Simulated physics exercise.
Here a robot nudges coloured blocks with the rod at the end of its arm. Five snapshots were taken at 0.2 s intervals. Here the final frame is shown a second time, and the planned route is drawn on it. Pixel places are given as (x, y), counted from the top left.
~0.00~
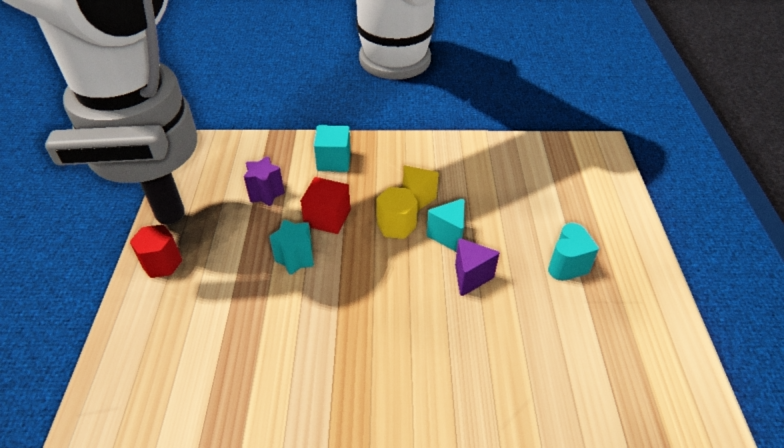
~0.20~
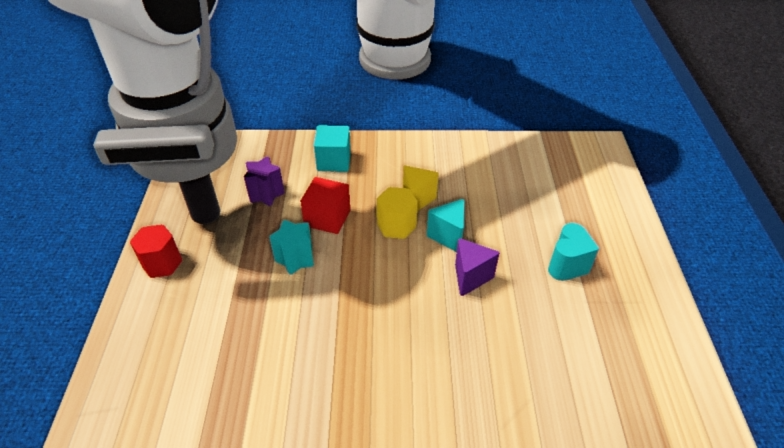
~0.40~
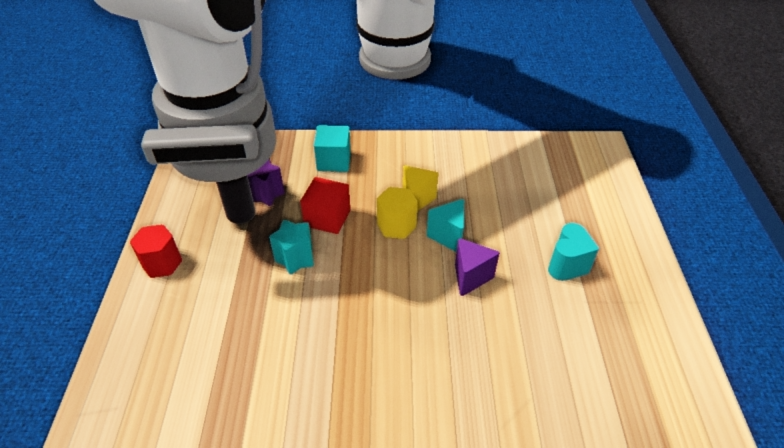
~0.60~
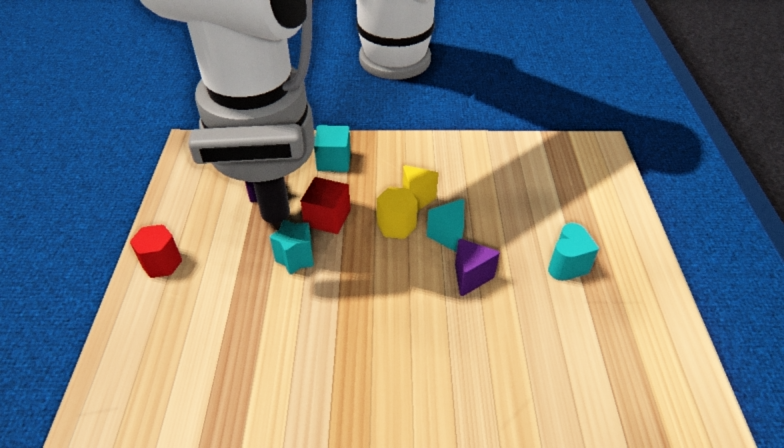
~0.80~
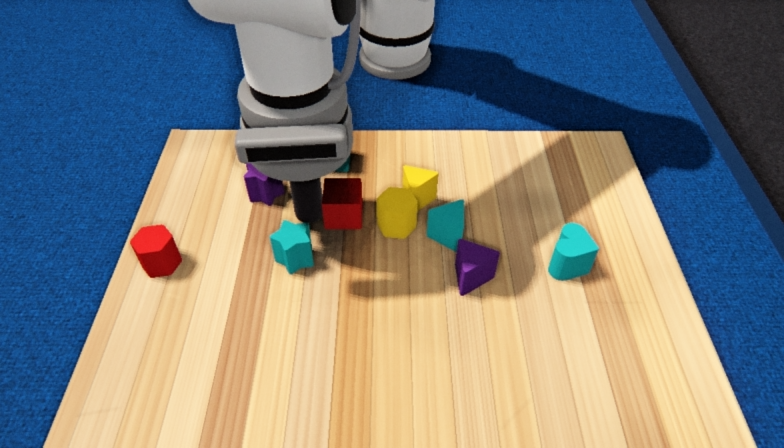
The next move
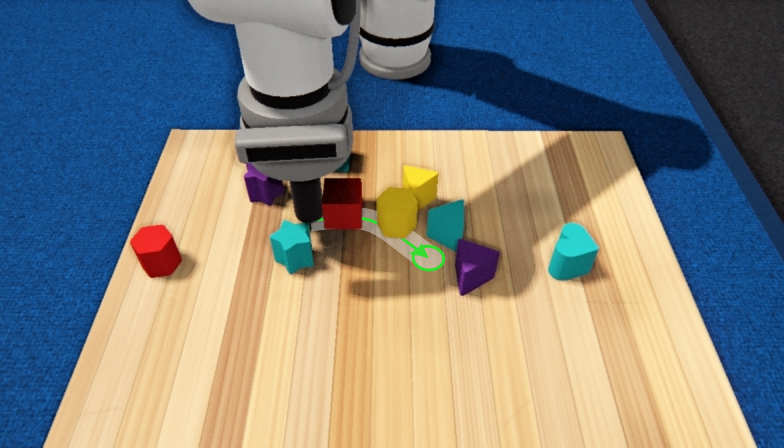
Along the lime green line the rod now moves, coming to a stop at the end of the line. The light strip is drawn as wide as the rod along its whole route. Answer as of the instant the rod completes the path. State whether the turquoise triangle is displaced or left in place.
Here the turquoise triangle moves off its spot.
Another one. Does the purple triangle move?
No
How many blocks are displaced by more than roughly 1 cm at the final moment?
There will be three or more blocks displaced.
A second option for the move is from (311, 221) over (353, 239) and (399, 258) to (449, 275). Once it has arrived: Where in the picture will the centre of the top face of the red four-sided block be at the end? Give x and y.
Somewhere near (368, 191).
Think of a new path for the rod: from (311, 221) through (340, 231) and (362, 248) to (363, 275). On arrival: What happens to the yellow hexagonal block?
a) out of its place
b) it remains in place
(a)
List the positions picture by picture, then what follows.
In the first frame, rod's lower end (171, 215); red four-sided block (325, 192); yellow hexagonal block (397, 200); yellow triangle (418, 175); turquoise triangle (451, 212); purple triangle (475, 254).
In the second frame, rod (206, 215); blocks still.
In the third frame, rod (241, 215); blocks still.
In the fourth frame, rod (276, 214); blocks still.
In the fifth frame, rod (310, 214); red four-sided block (342, 190); yellow hexagonal block (397, 200); yellow triangle (418, 175); turquoise triangle (451, 212); purple triangle (475, 254).
Drawn move, from (311, 221) by way of (355, 218) and (395, 233) to (428, 258).
On the path given first. One third of the way, rod (356, 211); red four-sided block (388, 187); yellow hexagonal block (428, 203), turned 15° clockwise; yellow triangle (422, 174), turned 25° anticlockwise; turquoise triangle (459, 215), turned 15° anticlockwise.
Two thirds of the way, rod (395, 227); red four-sided block (410, 185), turned 45° anticlockwise; yellow hexagonal block (444, 200), turned 65° clockwise; yellow triangle (428, 169), turned 35° anticlockwise; turquoise triangle (465, 219), turned 20° anticlockwise.
At the end, rod (429, 252); red four-sided block (410, 185), turned 45° anticlockwise; yellow hexagonal block (444, 200), turned 65° clockwise; yellow triangle (428, 169), turned 35° anticlockwise; turquoise triangle (465, 219), turned 20° anticlockwise; purple triangle still.
